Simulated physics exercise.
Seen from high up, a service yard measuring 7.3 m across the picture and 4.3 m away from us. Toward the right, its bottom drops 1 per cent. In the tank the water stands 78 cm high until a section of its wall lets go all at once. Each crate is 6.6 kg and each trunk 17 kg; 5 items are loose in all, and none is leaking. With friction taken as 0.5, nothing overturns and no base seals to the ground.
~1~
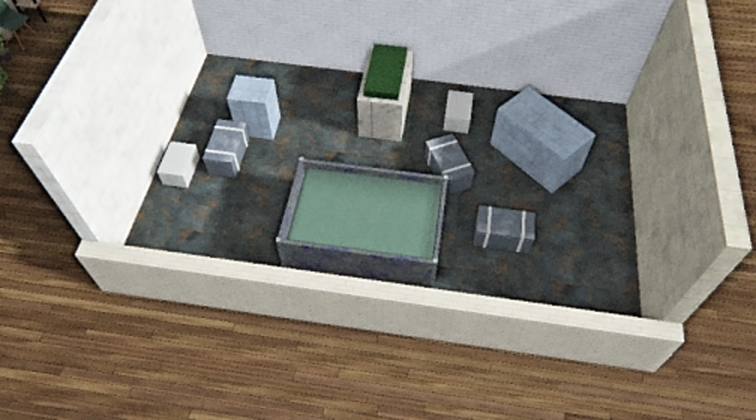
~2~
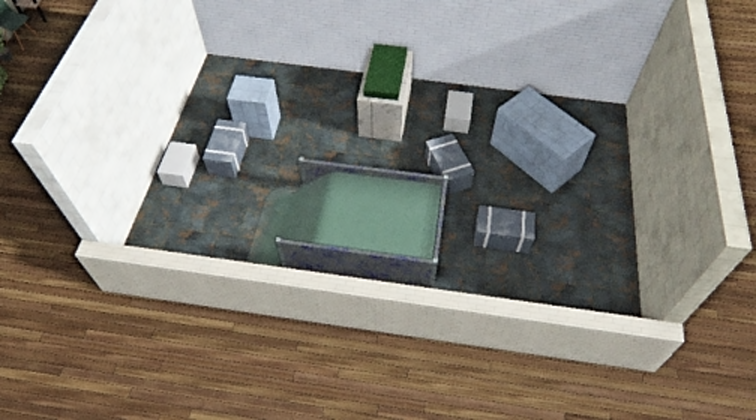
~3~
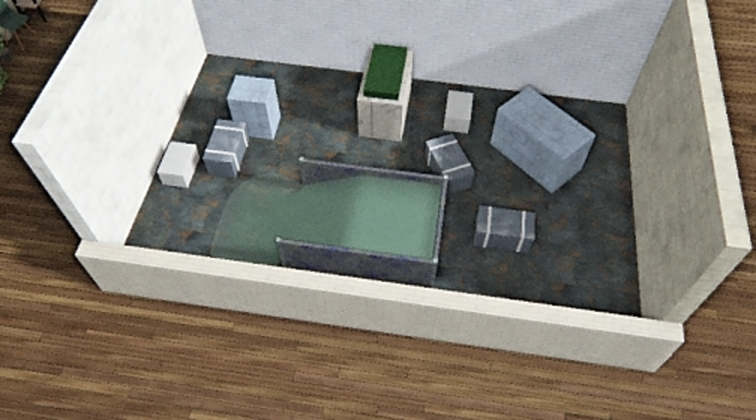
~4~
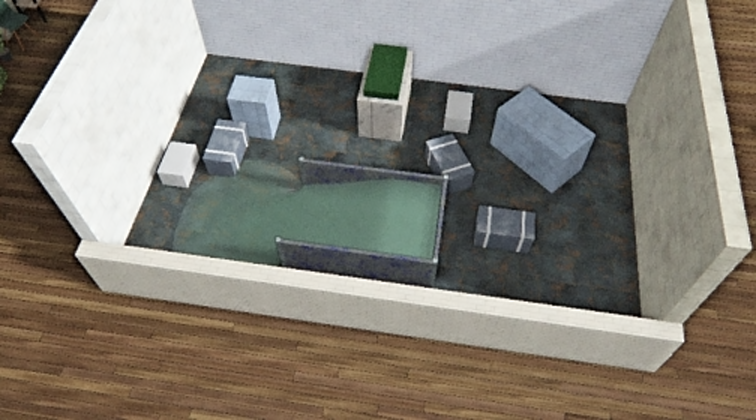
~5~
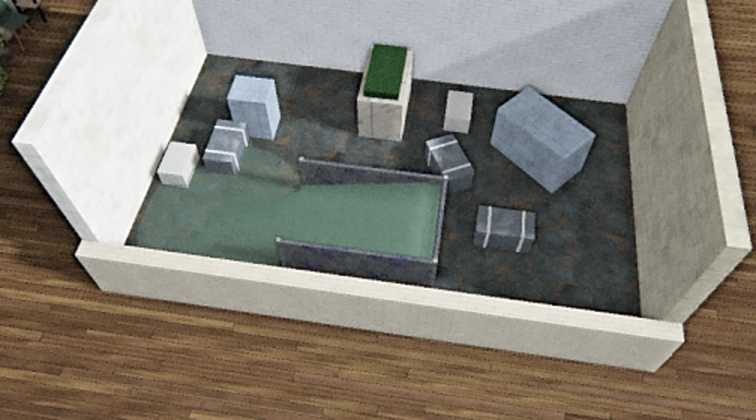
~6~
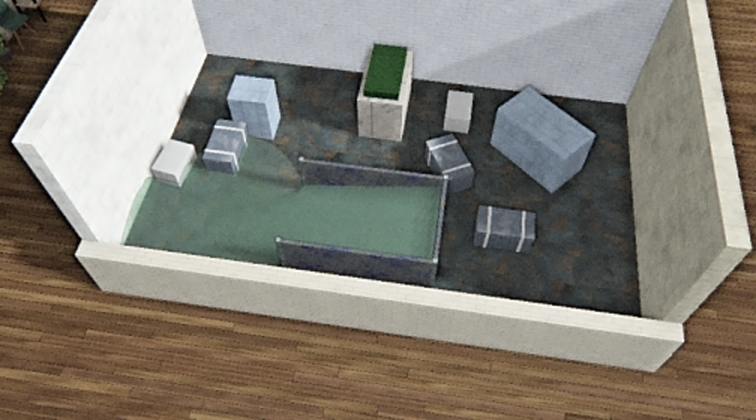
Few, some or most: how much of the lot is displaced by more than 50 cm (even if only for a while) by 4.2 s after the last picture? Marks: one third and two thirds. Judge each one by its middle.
It is between one and two thirds.
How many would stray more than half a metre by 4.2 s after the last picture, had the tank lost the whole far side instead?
Then it comes to 4 of them.
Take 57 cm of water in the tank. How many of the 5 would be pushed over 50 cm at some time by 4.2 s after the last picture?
Count under that change: 2.
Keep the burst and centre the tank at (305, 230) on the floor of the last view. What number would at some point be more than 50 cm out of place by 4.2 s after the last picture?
The count would be 2.
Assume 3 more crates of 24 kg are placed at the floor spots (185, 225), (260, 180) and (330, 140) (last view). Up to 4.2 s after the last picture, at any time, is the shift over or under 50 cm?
Well, in turn they are above that, above that and above that.
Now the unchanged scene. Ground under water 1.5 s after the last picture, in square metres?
Near 11.5 m2 in all.
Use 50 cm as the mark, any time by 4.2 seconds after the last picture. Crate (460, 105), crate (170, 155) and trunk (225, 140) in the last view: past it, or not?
The first is inside the limit, the second beyond the limit, and the third beyond the limit.
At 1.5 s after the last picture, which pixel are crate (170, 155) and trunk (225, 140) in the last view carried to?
First one near (184, 92), second near (229, 76).
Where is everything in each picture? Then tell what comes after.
The first picture shows a crate at (176, 158) rests on the ground; a trunk at (224, 140), on the bottom; 2.6 m2 under water; 0 of 5 have shifted.
The second picture shows a crate at (176, 158), on the bottom; a trunk at (224, 140) rests on the ground; 3.5 m2 under water; 0 of 5 have shifted.
The third picture shows a crate at (176, 158), on the bottom; a trunk at (224, 140) rests on the ground; water covers 4.6 m2; 0 of 5 have shifted.
The fourth picture shows a crate at (176, 158), on the bottom; a trunk at (224, 140), on the bottom; water covers 5.8 m2; 0 of 5 have shifted.
The fifth picture shows a crate at (176, 158) rests on the ground; a trunk at (224, 140) rests on the ground; 7.1 m2 under water; 0 of 5 have shifted.
The sixth picture shows a crate at (172, 157), on the bottom, 7 cm from its start; a trunk at (224, 140) rests on the ground; water covers 7.9 m2; 1 of 5 have shifted.
Then, 0.4 s after the last picture 0 of 5 are over 50 cm from their spots; 1 afloat.
Then, 1.5 s after the last picture 2 of 5 are over 50 cm from their spots; 1 afloat.
Then, 2.8 s after the last picture 2 of 5 are over 50 cm from their spots; 1 afloat.
Then, 4.2 s after the last picture 2 of 5 are over 50 cm from their spots, and 2 have been at some point; 2 afloat.
